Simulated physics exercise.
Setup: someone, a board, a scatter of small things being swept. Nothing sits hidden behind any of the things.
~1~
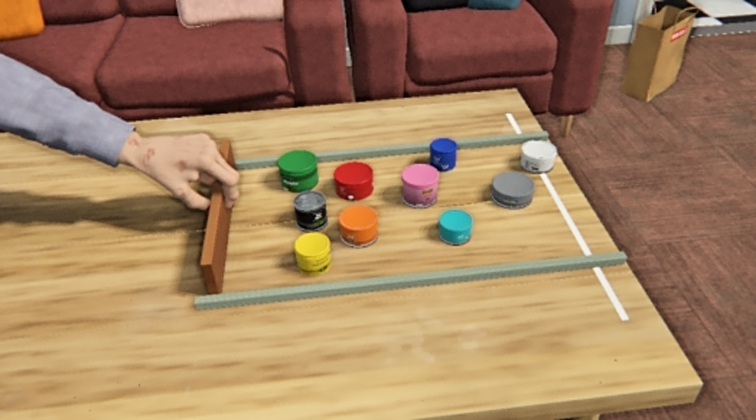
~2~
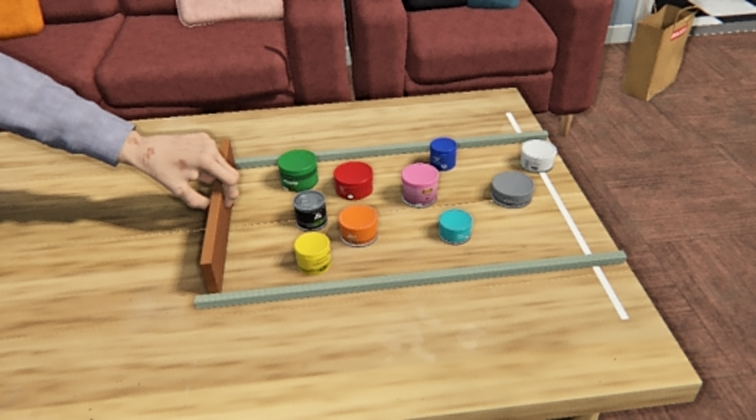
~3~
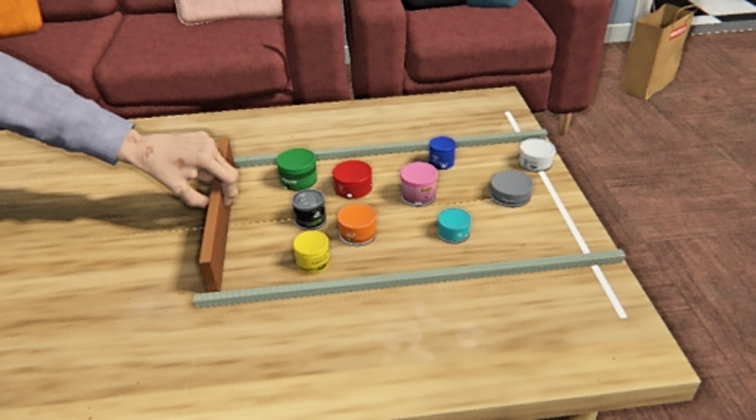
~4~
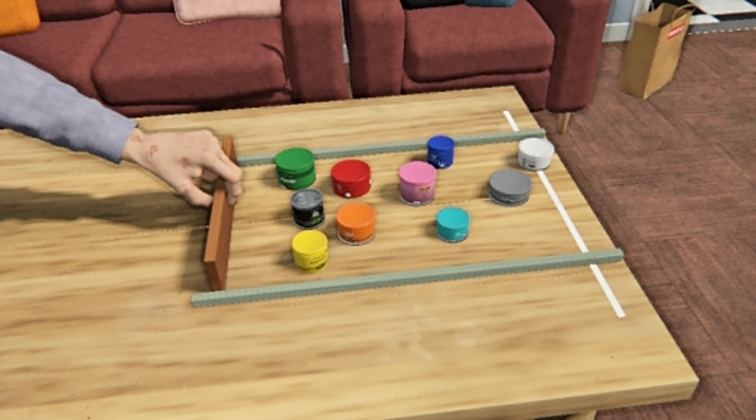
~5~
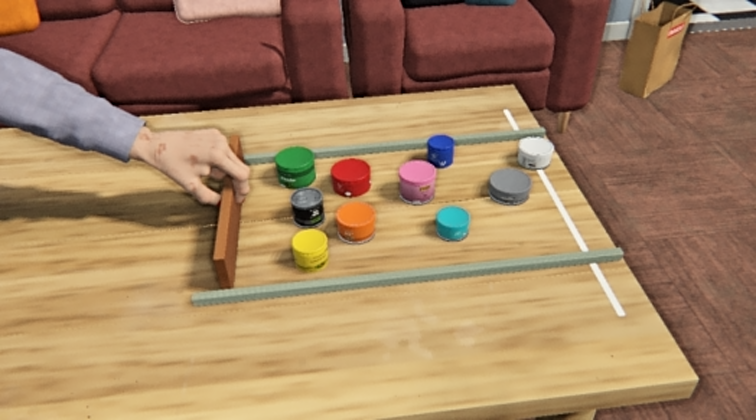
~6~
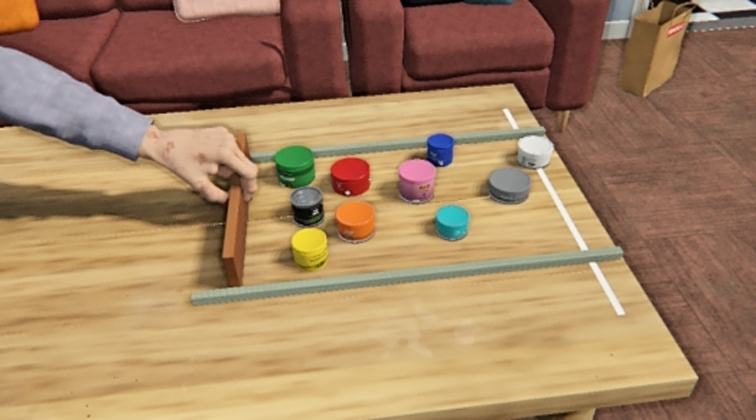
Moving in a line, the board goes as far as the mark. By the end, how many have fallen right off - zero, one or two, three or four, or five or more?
By the end, five or more have.
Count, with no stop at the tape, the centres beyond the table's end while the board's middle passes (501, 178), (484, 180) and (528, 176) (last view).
It would be 1, 0 and 3.
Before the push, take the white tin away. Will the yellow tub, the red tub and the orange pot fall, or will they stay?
So: The yellow tub does not drop, the red tub does not drop, the orange pot does not drop.
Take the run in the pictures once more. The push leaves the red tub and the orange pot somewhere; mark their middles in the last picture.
Approximately (560, 162) for one, approximately (584, 204) for the other.
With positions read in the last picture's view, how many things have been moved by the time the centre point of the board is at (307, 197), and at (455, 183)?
The first count is 4, and then it's 9.
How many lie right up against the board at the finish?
The count is 5.
Soon after, none off yet; white tin at rest near (534, 153); grey pot at rest near (509, 186); blue tub at rest near (440, 151).
After that, none off yet; white tin at rest near (534, 153); grey pot at rest near (509, 186); blue tub displaced about its own width near (458, 149).
And then, none off yet; white tin displaced about its own width near (555, 154); grey pot displaced well along near (580, 179); blue tub displaced well along near (529, 142).
In the end, the number that fall off is five or more; gone, pink tin, turquoise pot, blue tub, grey pot and white tin.
